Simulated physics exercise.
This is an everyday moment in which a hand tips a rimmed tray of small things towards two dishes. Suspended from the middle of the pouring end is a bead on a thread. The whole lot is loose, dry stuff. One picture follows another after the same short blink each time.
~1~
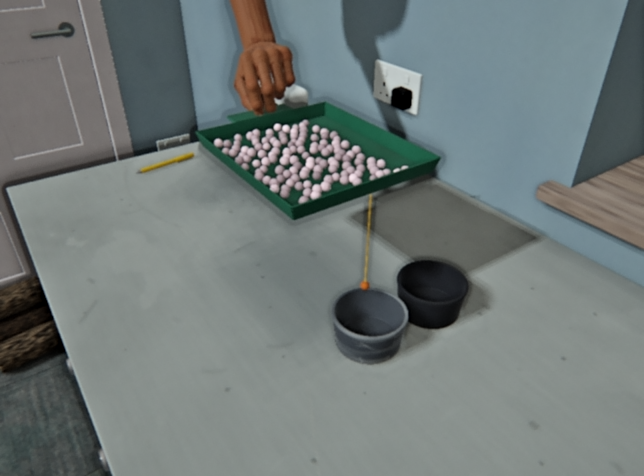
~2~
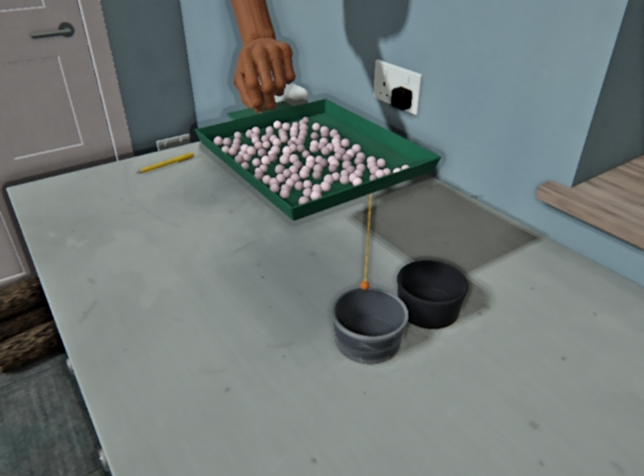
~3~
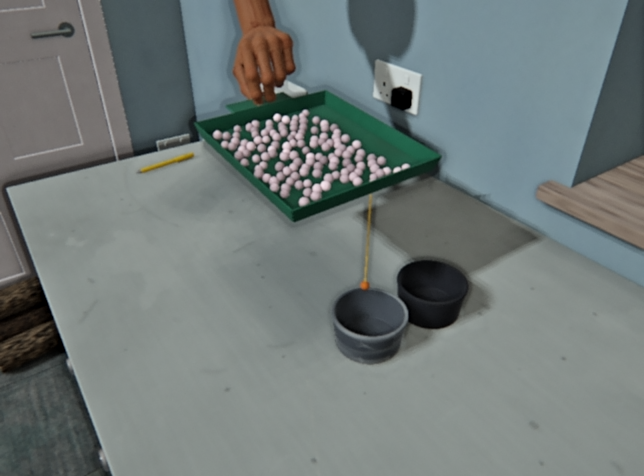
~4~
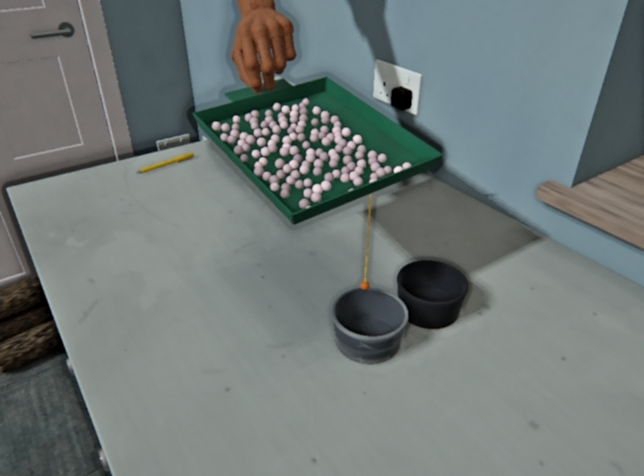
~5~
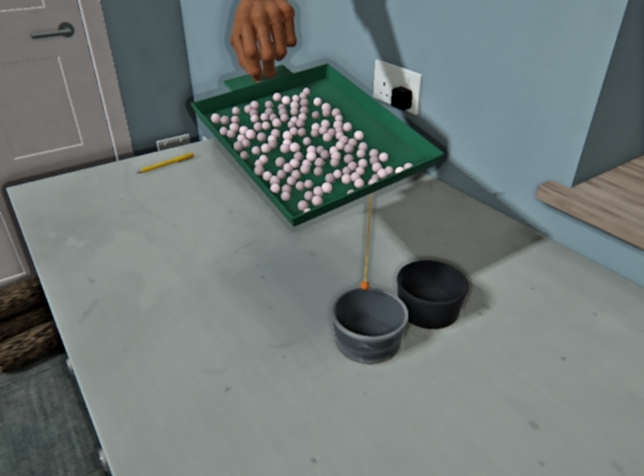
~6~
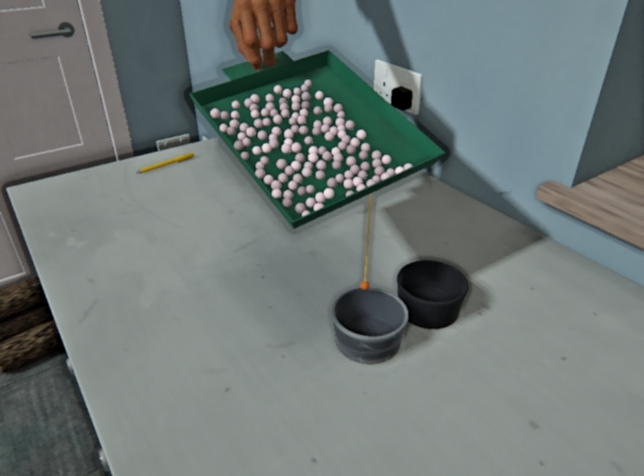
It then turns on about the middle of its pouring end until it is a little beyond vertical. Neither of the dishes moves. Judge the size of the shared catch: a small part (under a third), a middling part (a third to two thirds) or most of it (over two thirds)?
A small part.
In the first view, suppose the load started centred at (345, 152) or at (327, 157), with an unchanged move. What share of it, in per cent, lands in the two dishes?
Near 10 % and 10 %.
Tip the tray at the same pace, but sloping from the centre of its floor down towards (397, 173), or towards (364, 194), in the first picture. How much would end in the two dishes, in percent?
In turn some 80 and 40 per cent.
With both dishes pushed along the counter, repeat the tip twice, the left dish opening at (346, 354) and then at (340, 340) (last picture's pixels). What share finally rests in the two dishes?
That makes 40 per cent, followed by 60 per cent.
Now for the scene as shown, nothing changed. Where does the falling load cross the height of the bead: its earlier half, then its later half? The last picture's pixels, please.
(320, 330), then (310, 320).
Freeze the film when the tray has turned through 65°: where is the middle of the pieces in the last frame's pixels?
Near the pixel (318, 213).
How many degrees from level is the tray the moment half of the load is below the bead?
That would be about 85 degrees from level.
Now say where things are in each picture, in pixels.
In the first frame, corners of the pouring end near (293, 203) and (434, 157), level; middle of the load near (306, 156), sugar pearls; left dish near (393, 345); right dish near (455, 311); bead on its thread near (365, 285).
In the second frame, corners of the pouring end near (293, 204) and (434, 156), level; middle of the load near (306, 155).
In the third frame, corners of the pouring end near (294, 206) and (435, 155), tipped barely, lowest at the left corner; middle of the load near (306, 151).
In the fourth frame, corners of the pouring end near (294, 210) and (436, 154), tipped a little, lowest at the left corner; middle of the load near (306, 145).
In the fifth frame, corners of the pouring end near (294, 213) and (437, 152), tipped a little, lowest at the left corner; middle of the load near (307, 141).
In the sixth frame, corners of the pouring end near (294, 216) and (438, 151), tipped clearly, lowest at the left corner; middle of the load near (309, 141), all but a few on the move; left dish near (393, 345); right dish near (455, 311).
Shortly afterwards, tray tipped steeply; the bulk on the tray; only a few in the left dish; a little outside both; near a quarter in the air.
Next, tray tipped past a quarter turn; only a few on the tray; a little in the left dish; the bulk outside both; a little in the air.
Some moments later, tray tipped past a quarter turn; a little in the left dish; all but a few outside both.
In the end, tray tipped past a quarter turn; a little in the left dish; none at all in the right dish; all but a few outside both.
